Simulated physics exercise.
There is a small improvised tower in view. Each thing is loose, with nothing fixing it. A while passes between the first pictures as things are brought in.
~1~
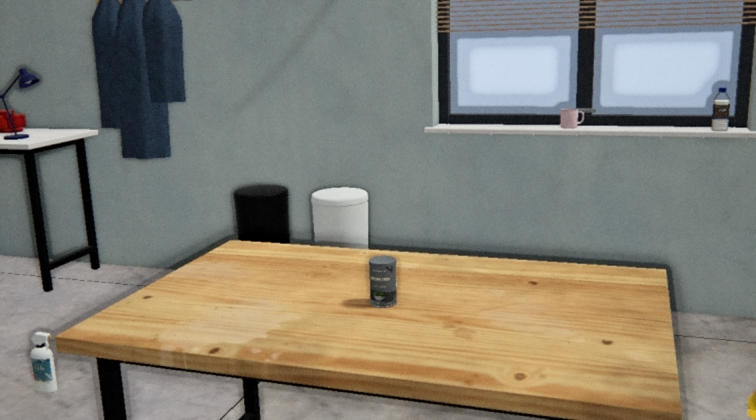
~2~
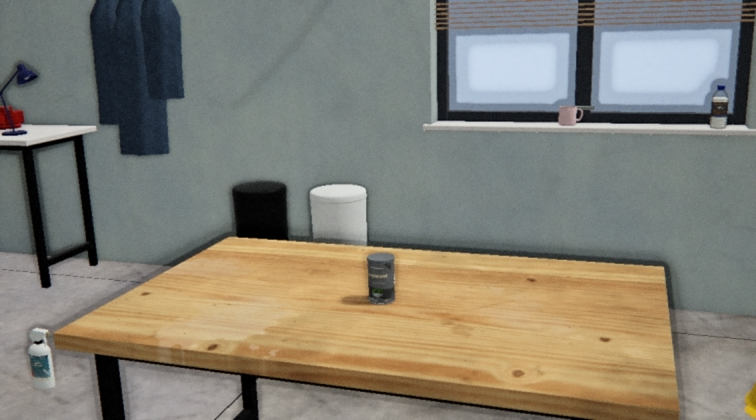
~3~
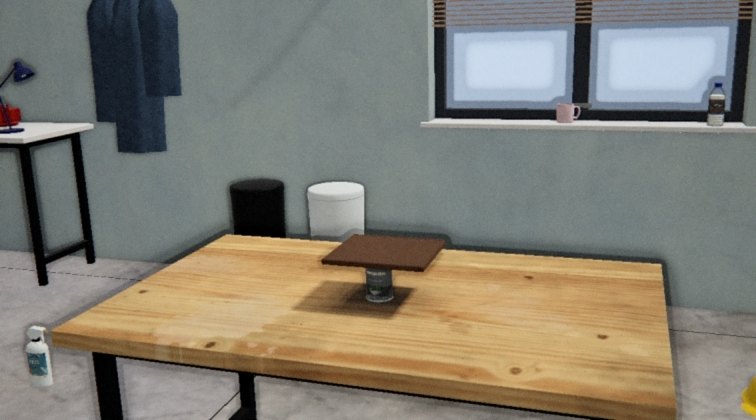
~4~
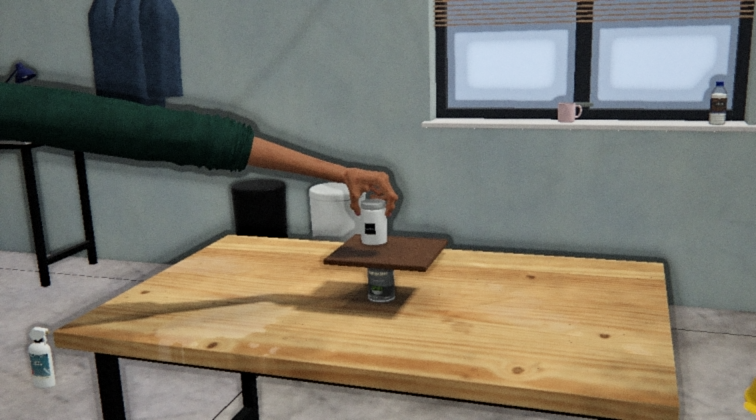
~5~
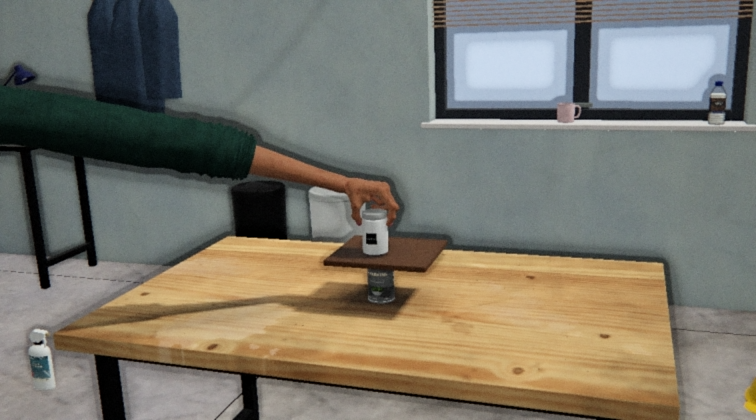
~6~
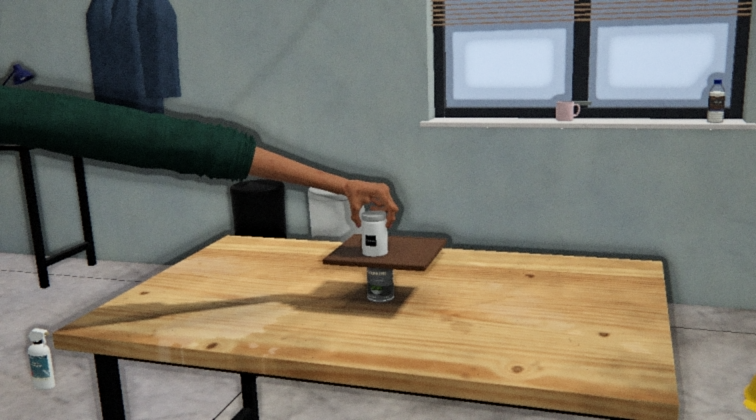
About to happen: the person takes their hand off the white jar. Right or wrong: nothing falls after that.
Right.
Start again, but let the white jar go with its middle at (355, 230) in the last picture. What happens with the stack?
After that, it remains intact.
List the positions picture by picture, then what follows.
In the first frame, the last thing is not in view yet.
In the second frame, the last thing is not in view yet.
In the third frame, the last thing is not in view yet; brown lid (386, 252).
The fourth frame shows still above its spot; white jar (374, 222); brown lid (388, 252).
The fifth frame shows still above its spot; white jar (375, 232); brown lid (387, 253).
The sixth frame shows set down, still held; white jar (374, 233); brown lid (387, 251).
Then, 0.10 s past the last view, nothing moves.
Then, 0.30 s past the last view, white jar resting near (374, 234).
Finally, all 3 still in place. Final places as the last picture's camera would see them, white jar near (374, 234). The stack keeps its balance.
